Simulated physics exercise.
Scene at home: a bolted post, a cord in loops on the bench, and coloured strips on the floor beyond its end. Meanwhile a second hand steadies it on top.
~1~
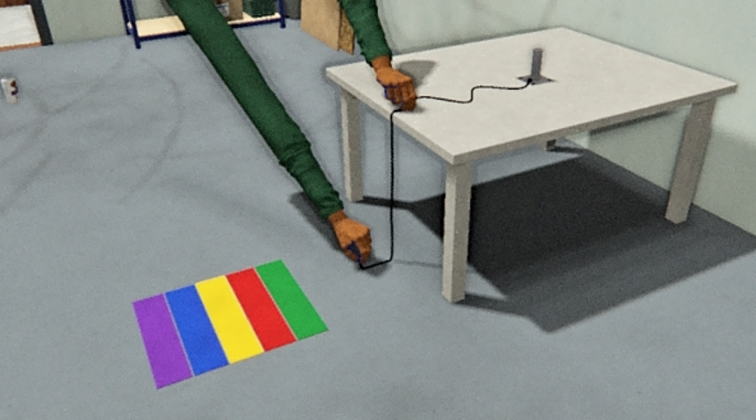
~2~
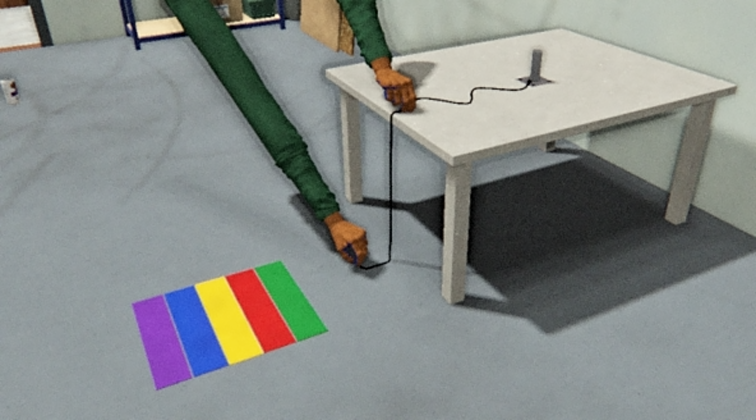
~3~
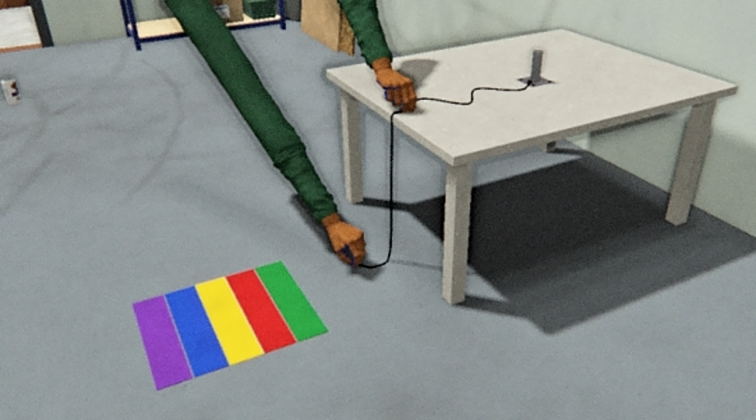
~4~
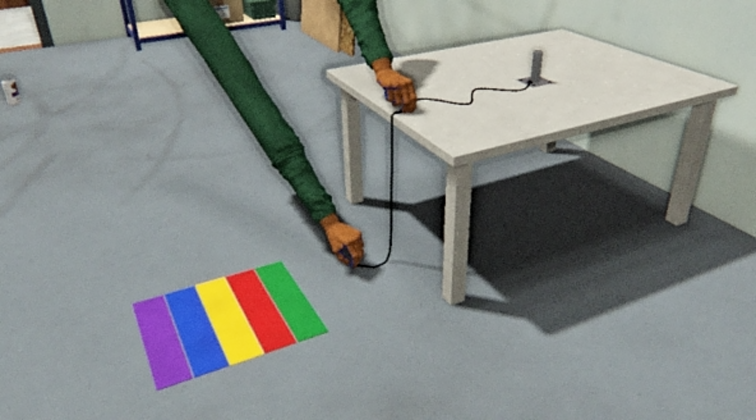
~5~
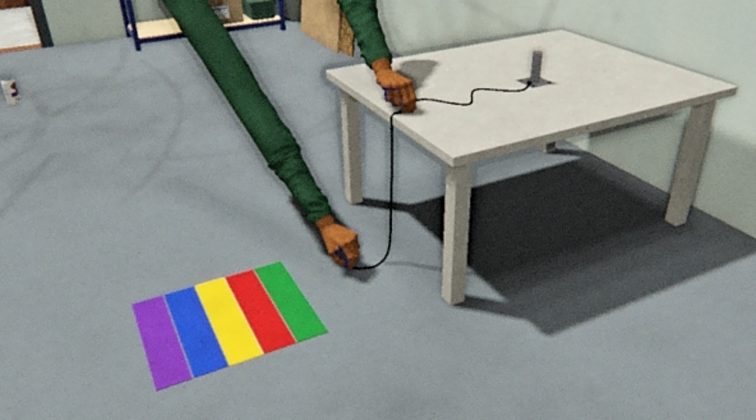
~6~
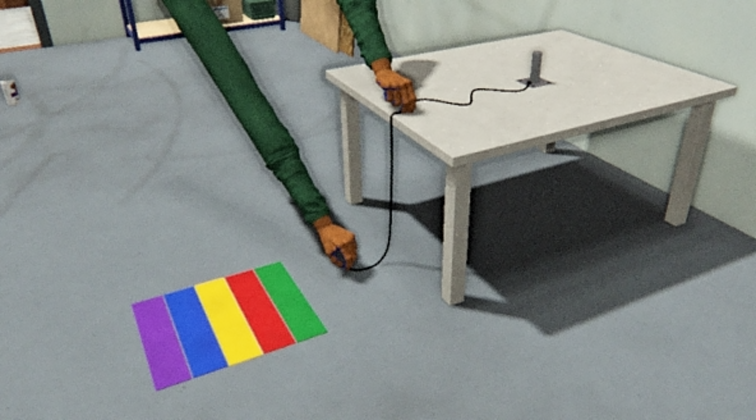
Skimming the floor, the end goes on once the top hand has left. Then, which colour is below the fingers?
The blue one is below them.
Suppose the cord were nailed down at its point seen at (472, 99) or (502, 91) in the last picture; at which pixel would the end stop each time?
(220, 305), then (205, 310).
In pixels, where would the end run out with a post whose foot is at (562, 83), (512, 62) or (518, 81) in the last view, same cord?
Roughly (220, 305), (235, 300) and (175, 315).
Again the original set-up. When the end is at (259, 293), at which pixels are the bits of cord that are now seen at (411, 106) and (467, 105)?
You'll find one close to (387, 138) and the other close to (433, 105).
Soon after, end near (259, 293); over red.
Then, end near (216, 306); over yellow.
At full stretch, end near (191, 313); over blue. The blue one.
